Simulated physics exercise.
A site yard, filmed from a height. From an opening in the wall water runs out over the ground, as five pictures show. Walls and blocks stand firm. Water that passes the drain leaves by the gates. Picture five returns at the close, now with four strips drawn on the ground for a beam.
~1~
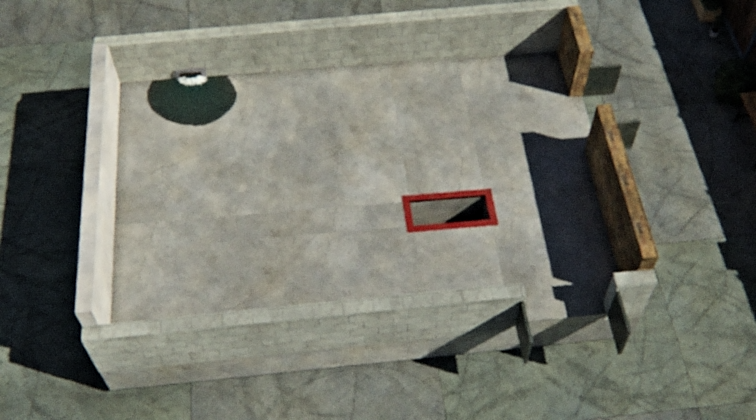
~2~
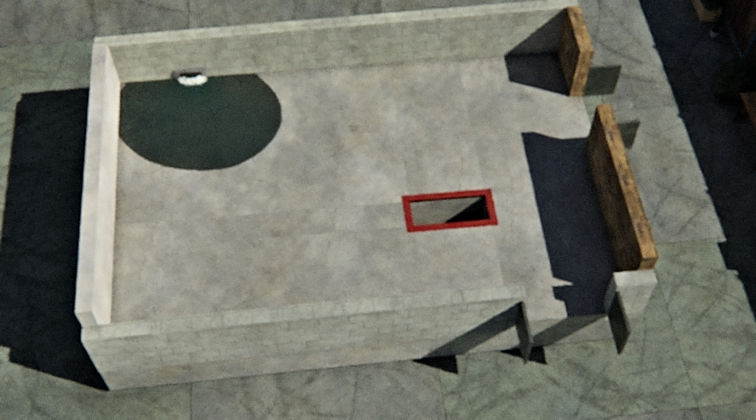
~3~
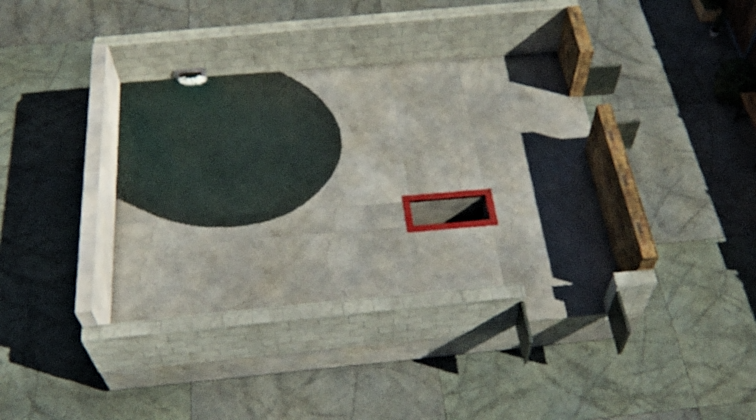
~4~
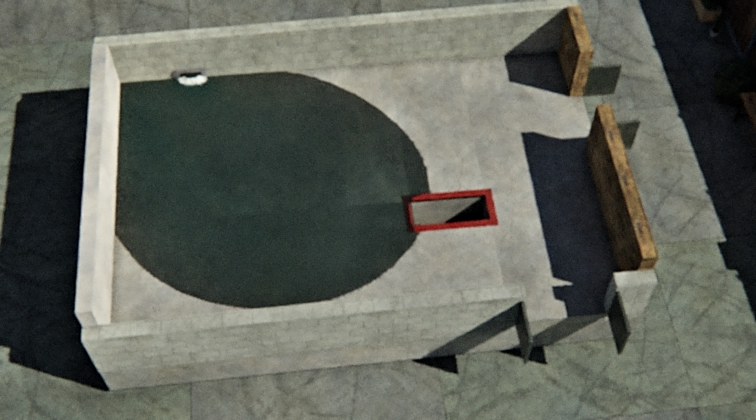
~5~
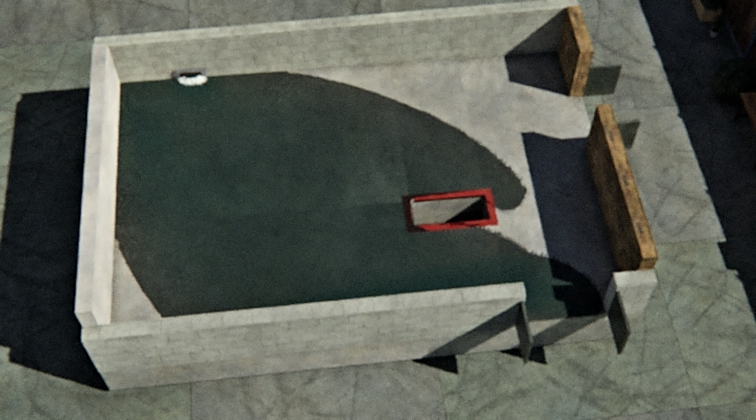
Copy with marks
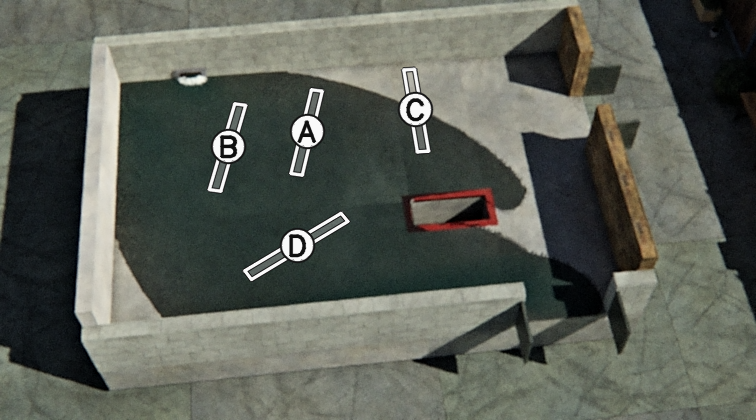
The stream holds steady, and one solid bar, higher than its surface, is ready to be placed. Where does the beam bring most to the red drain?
D works best here.
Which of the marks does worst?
Here it is position A.
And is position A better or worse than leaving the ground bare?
Position A is worse.
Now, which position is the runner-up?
That would be C.
In white, A from (296, 174) to (316, 90); B from (215, 190) to (240, 104); C from (423, 151) to (409, 69); D from (248, 275) to (344, 217).
If A is chosen, about 8 % of the stream goes into the red drain, about 92 % out by the gates.
If B is chosen, about 12 % of the stream goes into the red drain, about 88 % out by the gates.
If C is chosen, about 24 % of the stream goes into the red drain, about 76 % out by the gates.
If D is chosen, about 38 % of the stream goes into the red drain, about 62 % out by the gates.
